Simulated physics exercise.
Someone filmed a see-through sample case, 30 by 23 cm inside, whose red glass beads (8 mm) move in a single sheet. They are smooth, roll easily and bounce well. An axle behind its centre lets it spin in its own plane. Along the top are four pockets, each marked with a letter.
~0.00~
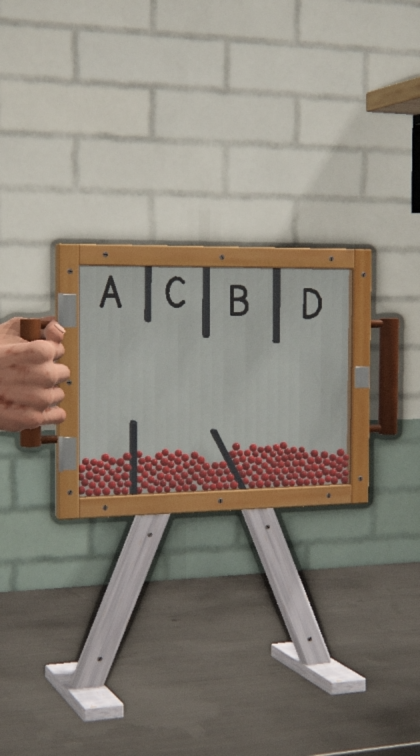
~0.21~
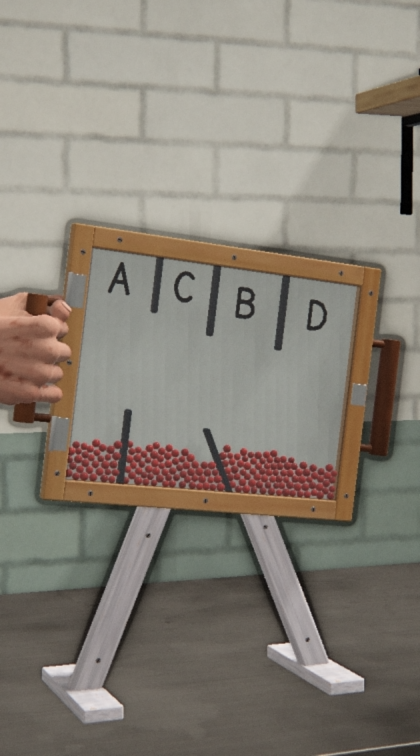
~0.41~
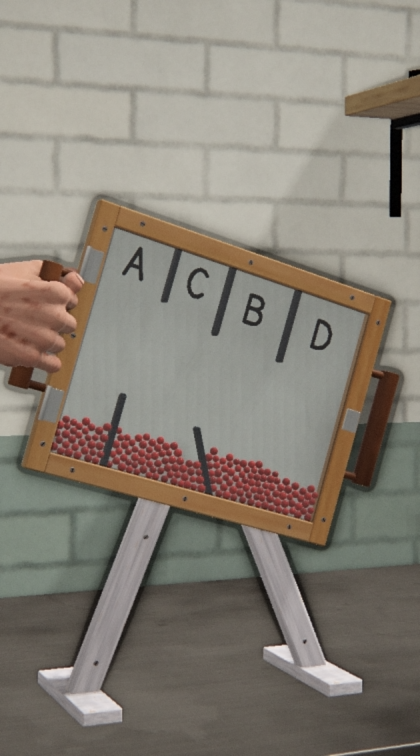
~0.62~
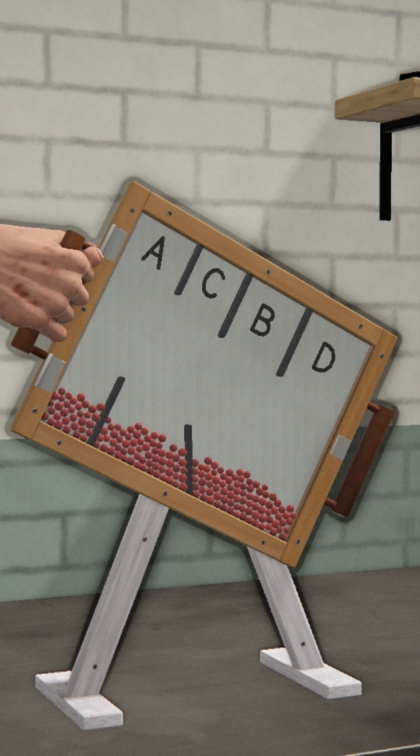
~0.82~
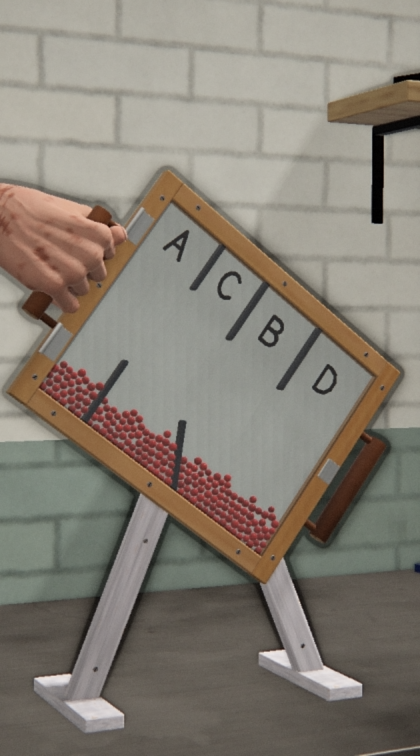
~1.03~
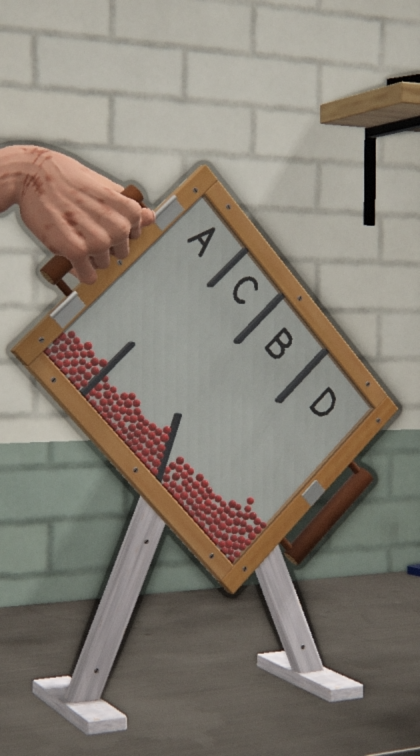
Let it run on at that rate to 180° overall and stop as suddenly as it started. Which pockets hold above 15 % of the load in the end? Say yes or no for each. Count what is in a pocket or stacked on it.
A no, B yes, C no, D yes.
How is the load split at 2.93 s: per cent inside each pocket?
Pocket A: 0; pocket B: 15; pocket C: 10; pocket D: 35.
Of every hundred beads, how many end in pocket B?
About 25 per cent.
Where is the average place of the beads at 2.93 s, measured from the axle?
Some 4 cm left and 9 cm below.
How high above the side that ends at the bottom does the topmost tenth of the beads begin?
Roughly 8 cm.
By 1.98 s it has turned 94°, the beads' middle is 7 cm left of and 3 cm below the axle; inside pockets, D 5 %.
By 2.93 s it has turned 140°, the beads' middle is 4 cm left of and 9 cm below the axle; inside pockets, B 15 %, C 10 %, D 35 %.
By 3.81 s it has turned 180°, the beads' middle is 8 cm left of and 8 cm below the axle; inside pockets, B 25 %, C 10 %, D 55 %.
All still by 4.6 s, A 0 %, B 25 %, C 10 %, D 65 %.
